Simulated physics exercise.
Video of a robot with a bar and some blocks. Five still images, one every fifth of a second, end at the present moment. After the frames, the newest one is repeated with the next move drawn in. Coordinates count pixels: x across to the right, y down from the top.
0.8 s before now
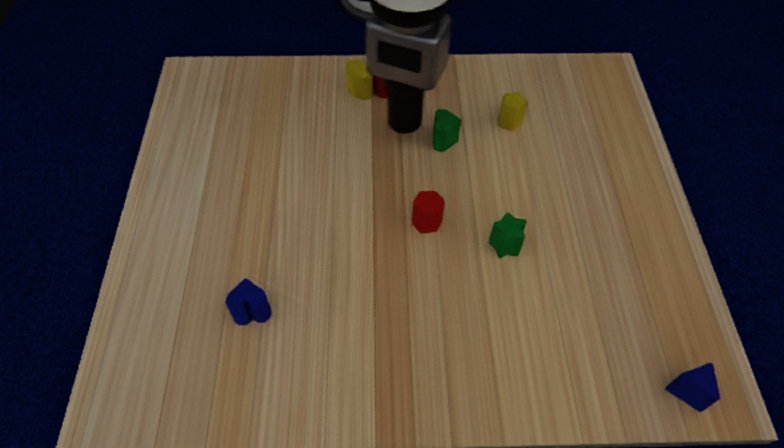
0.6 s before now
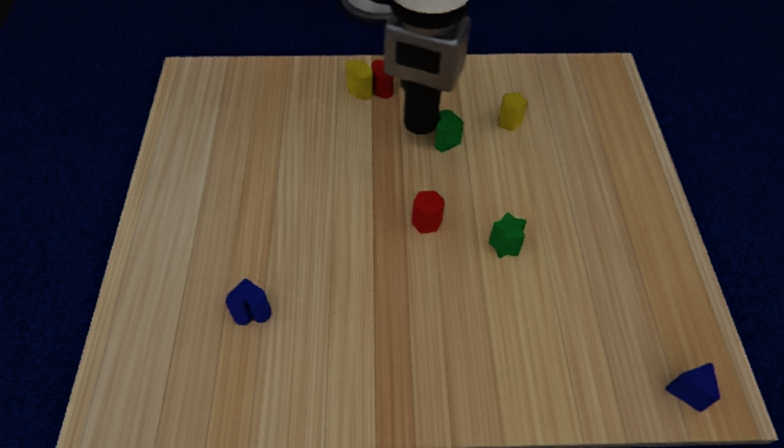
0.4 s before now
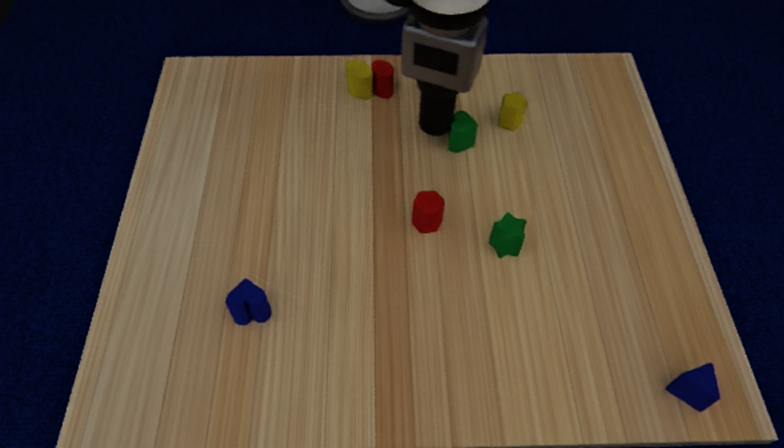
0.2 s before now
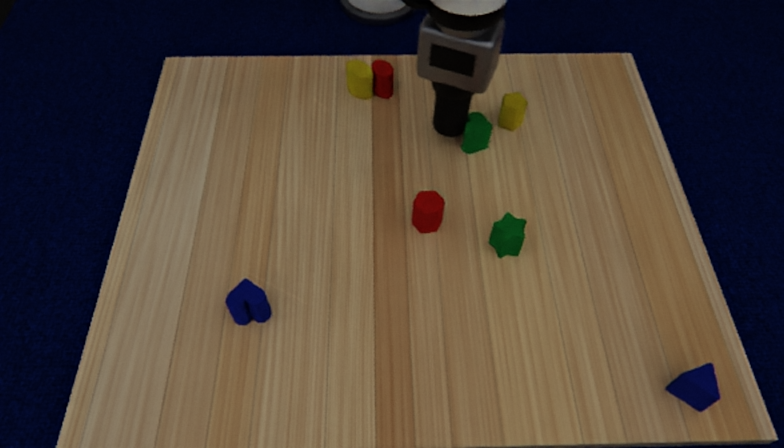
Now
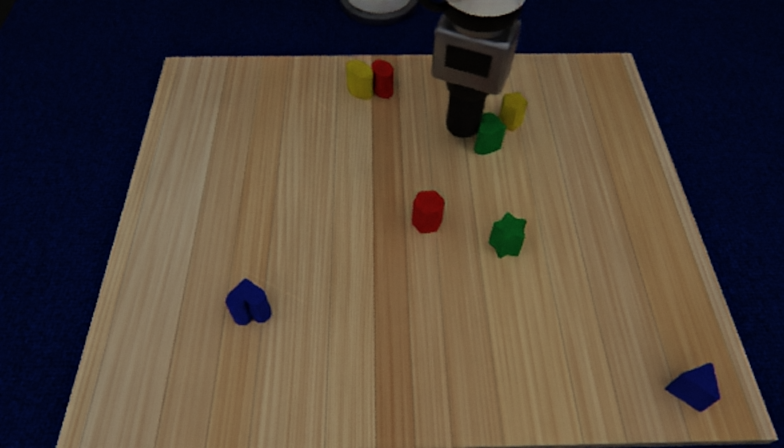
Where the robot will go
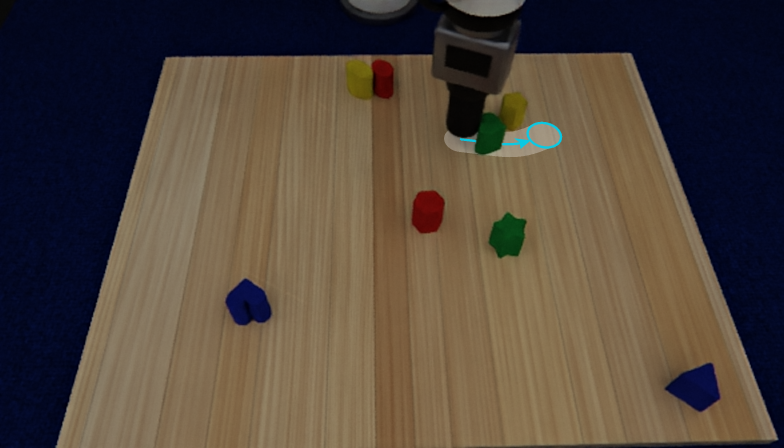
A robot's dark bar moves right and pushes a green block across the wooden board.
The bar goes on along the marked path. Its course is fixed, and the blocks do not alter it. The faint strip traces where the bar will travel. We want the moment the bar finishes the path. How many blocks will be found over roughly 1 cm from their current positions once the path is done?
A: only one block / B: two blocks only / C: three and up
The answer is A.
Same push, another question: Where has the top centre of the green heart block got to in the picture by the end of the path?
Just about (572, 128).
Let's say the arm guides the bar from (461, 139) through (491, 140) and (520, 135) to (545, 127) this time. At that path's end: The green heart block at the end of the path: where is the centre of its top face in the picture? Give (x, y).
In the picture, that point is around (565, 124).
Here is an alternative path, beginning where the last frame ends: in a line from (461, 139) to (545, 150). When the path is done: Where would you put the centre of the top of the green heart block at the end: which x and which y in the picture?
Top centre: (580, 134).
Path on the board, from (461, 139) over (490, 143) and (519, 143) to (544, 135).
On the path given first. One third of the way, bar at (493, 130); green heart block at (522, 127).
Two thirds of the way, bar at (524, 130); green heart block at (553, 129).
At the end, bar at (548, 122); green heart block at (572, 128), turned 35° clockwise; yellow pentagonal block in place.
